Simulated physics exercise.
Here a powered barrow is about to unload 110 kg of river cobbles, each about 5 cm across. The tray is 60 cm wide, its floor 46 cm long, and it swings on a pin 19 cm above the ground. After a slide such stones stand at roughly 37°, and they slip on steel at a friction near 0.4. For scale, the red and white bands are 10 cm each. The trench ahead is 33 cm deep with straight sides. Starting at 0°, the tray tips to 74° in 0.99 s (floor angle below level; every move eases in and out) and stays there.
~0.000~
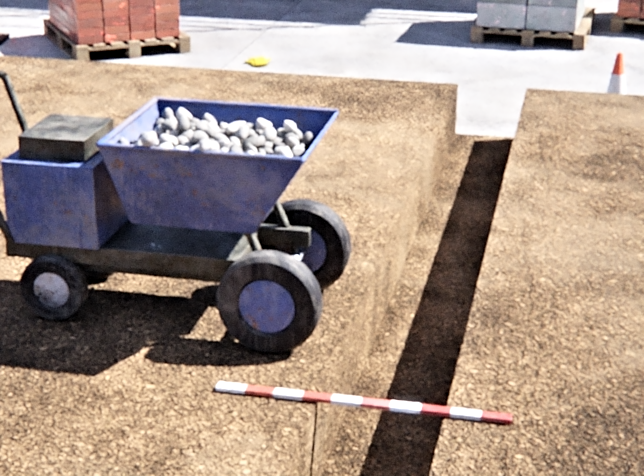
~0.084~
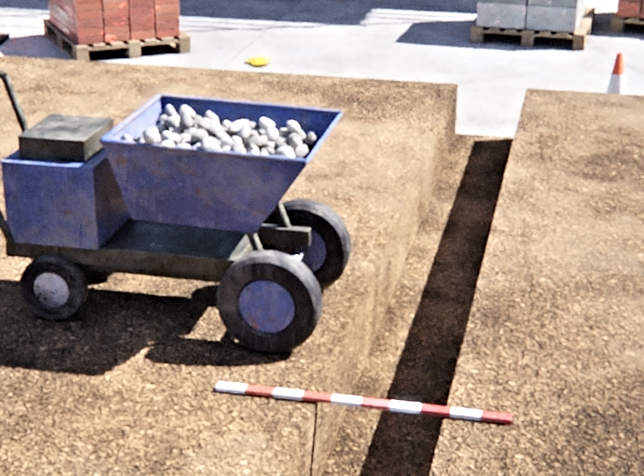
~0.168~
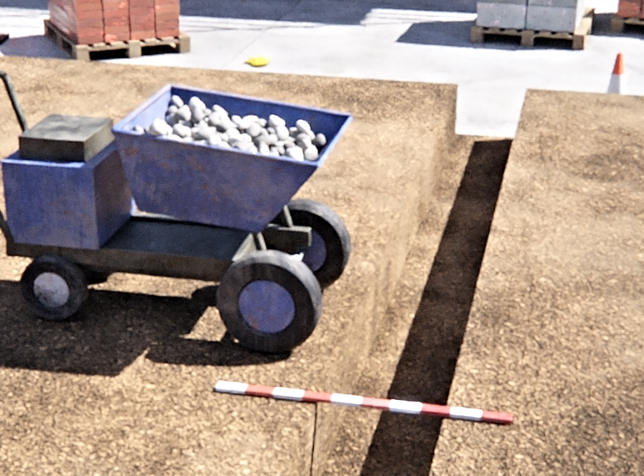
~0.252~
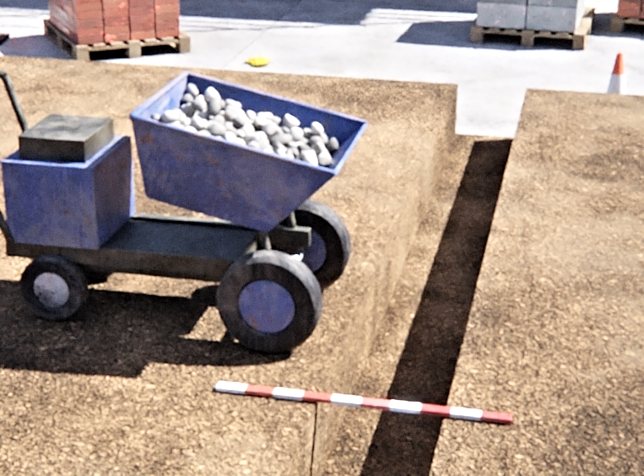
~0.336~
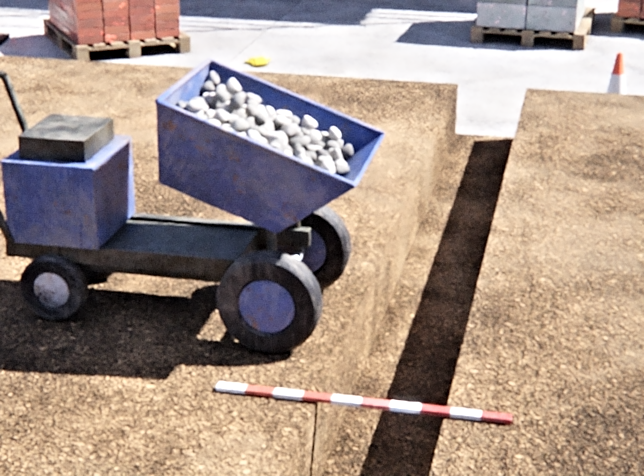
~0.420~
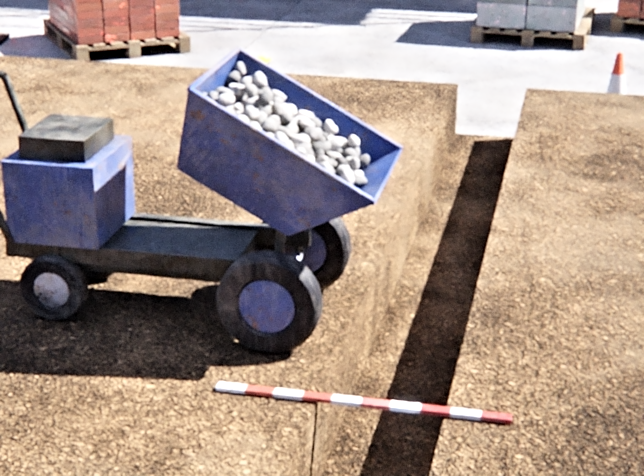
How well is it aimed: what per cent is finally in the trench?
Some 37 per cent of it.
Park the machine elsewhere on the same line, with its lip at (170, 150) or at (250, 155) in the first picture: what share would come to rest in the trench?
First some 90, then 80 per cent.
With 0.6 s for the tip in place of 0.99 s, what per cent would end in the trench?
It would be near 20 per cent.
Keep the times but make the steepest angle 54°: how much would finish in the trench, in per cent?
It would be near 15 per cent.
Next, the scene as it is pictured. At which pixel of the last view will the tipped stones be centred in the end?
Near (501, 332).
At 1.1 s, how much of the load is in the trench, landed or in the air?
Some 5 per cent.
After 0.7 s the floor is at 62°; 100 % in the tray; the foremost stones are at (418, 235).
After 1.1 s the floor is at 74°; 62 % in the tray, 4 % in the trench, 34 % past the trench; the foremost stones are at (562, 350).
After 1.4 s the floor is at 74°; 27 % in the tray, 11 % in the trench, 63 % past the trench; the foremost stones are past the picture's edge.
After 3.4 s the floor is at 74°; 0 % in the tray, 37 % in the trench, 63 % past the trench; the foremost stones are past the picture's edge.
